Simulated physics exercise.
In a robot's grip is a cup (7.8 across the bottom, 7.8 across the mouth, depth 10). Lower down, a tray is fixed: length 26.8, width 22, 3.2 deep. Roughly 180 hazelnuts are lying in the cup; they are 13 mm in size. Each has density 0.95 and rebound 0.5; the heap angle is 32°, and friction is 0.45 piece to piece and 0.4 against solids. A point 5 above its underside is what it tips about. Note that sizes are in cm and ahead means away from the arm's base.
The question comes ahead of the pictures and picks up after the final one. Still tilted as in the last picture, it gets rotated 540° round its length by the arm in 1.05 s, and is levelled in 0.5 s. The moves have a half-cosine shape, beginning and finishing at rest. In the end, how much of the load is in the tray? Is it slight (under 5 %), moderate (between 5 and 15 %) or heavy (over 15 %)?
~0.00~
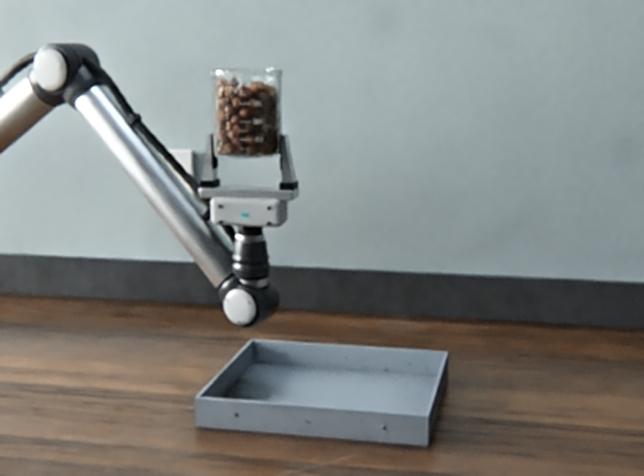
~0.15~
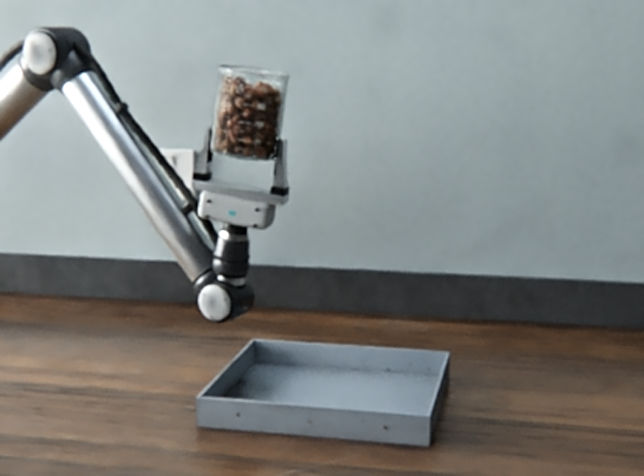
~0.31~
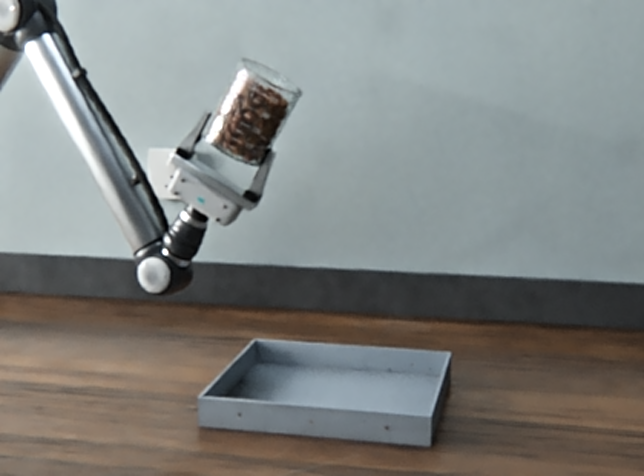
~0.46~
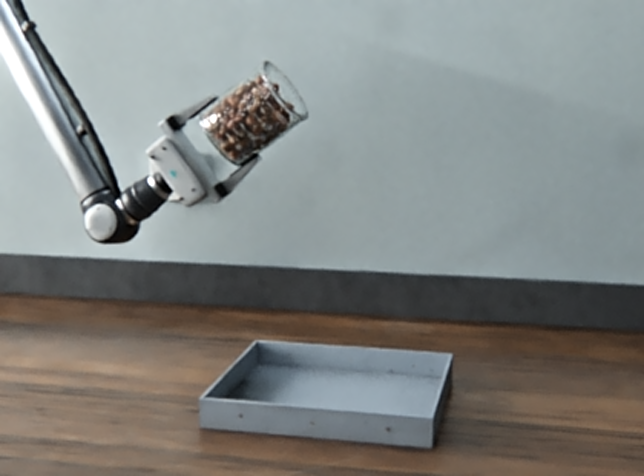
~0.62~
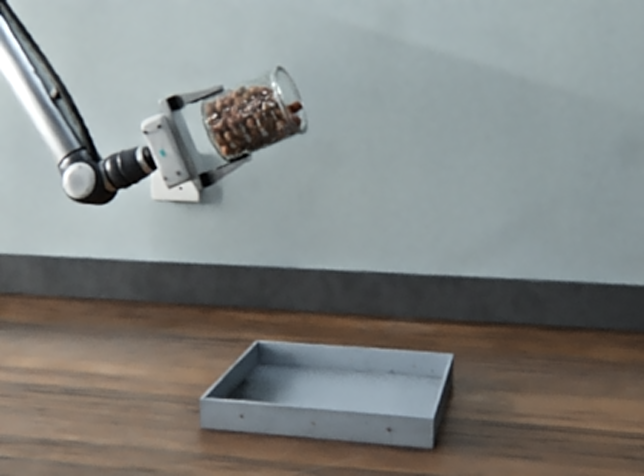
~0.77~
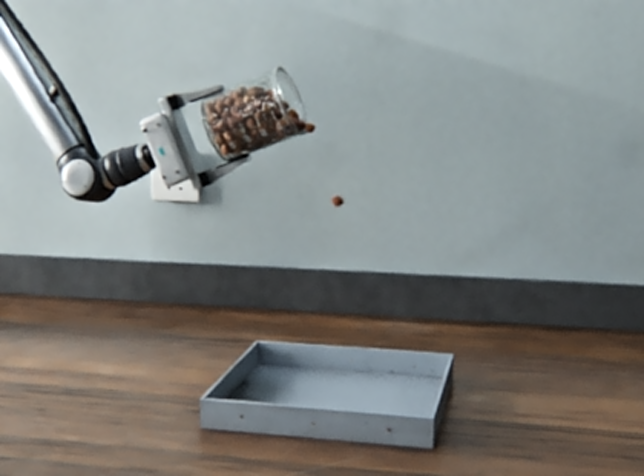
It is moderate, between 5 and 15 %.
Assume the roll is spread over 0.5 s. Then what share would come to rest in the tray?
You'd be looking at some 5 per cent.
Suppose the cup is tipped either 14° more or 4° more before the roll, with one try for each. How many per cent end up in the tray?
About 35 and 20 per cent.
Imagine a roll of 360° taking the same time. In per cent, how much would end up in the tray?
Estimate: Near 10 %.
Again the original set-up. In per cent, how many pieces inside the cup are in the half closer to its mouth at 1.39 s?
40 %.
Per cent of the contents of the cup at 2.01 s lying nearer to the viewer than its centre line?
That comes to around 45 per cent.
By 1.39 s, tipped 69°, highest piece 40 above the table; 168 in the cup, 4 in the tray, 4 in flight or on a rim.
By 2.01 s, tipped 47°, highest piece 39 above the table; 162 in the cup, 11 in the tray, 3 in flight or on a rim.
By 2.52 s, upright, highest piece 40 above the table; 161 in the cup, 14 in the tray, 1 in flight or on a rim.
By 3.22 s, upright, highest piece 40 above the table; 161 in the cup, 15 in the tray.
Final count, 161 in the cup, 15 in the tray. That is 9 % in the tray.
